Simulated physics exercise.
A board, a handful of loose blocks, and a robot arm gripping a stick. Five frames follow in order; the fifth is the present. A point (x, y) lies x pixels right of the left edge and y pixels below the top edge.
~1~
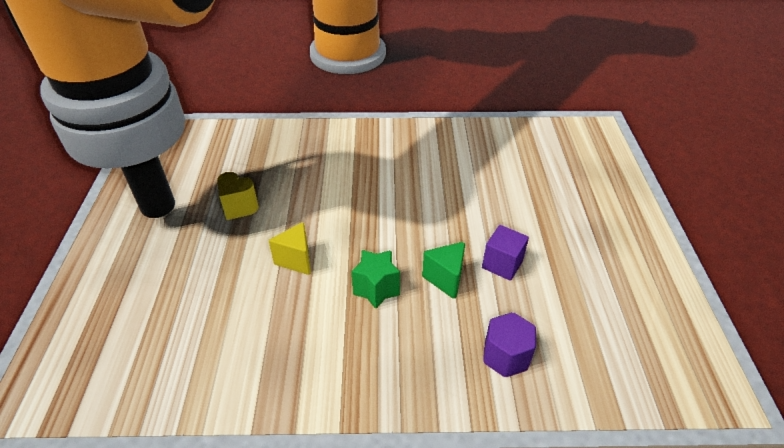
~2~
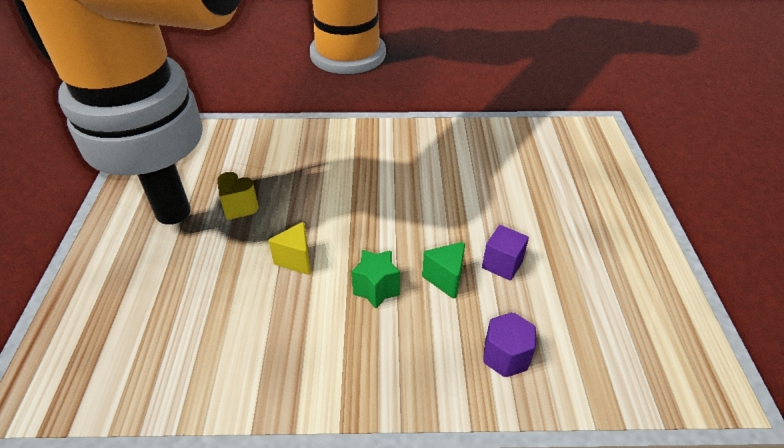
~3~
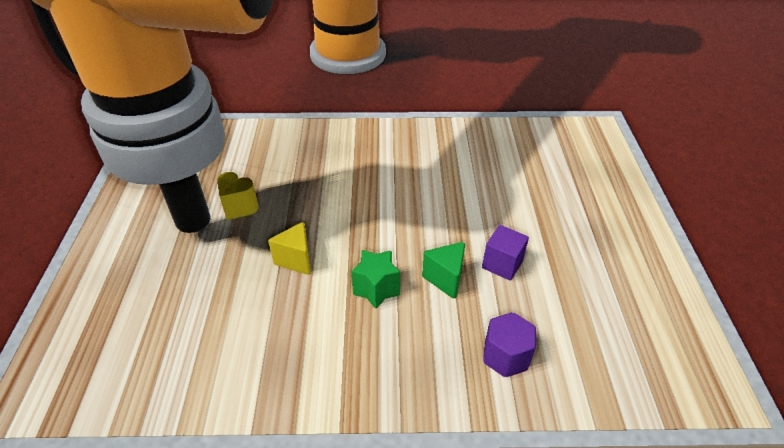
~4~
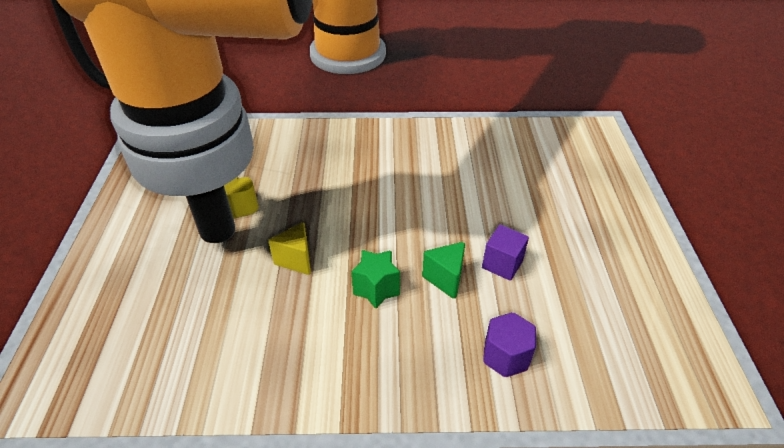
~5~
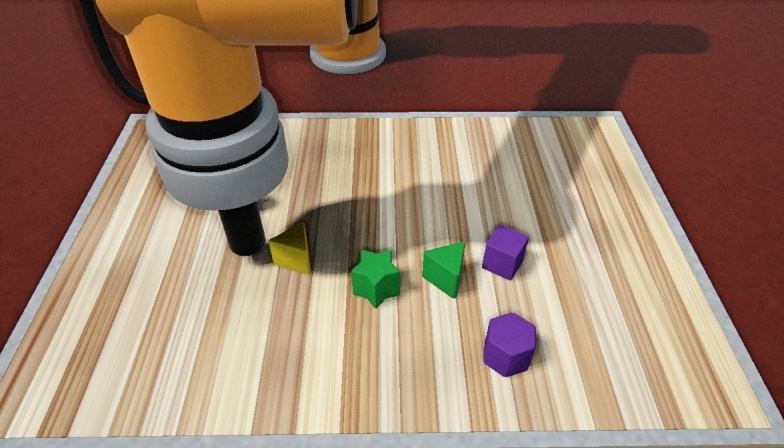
A robot arm holding a black stick moved steadily right across a striped wooden board, passing in front of a yellow block and coming up beside a yellow triangular one, while the scattered blocks stayed still.
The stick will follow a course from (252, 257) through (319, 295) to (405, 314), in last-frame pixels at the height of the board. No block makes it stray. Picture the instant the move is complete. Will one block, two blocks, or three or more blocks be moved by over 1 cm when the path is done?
My best guess is that a pair of blocks move over 1 cm.
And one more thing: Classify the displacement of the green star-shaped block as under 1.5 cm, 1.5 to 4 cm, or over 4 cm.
It is going to finish 1.5 to 4 cm from where it is now.
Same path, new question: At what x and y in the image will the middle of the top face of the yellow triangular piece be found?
The answer is (328, 245).
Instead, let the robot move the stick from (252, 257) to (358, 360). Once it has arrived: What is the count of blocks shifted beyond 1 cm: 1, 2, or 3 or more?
Going by the path, one of them shifts by more than about 1 cm.
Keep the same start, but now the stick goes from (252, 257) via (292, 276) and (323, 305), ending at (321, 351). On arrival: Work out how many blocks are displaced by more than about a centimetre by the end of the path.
It shifts a single block.
What follows on the original path. One third of the way, stick at (294, 269); yellow triangular piece at (318, 241), turned 85° anticlockwise.
Two thirds of the way, stick at (345, 294); yellow triangular piece at (328, 245); green star-shaped block at (384, 264).
At the end, stick at (406, 302); yellow triangular piece at (328, 245), turned 125° anticlockwise; green star-shaped block at (414, 260), turned 90° anticlockwise; green triangular piece unmoved.
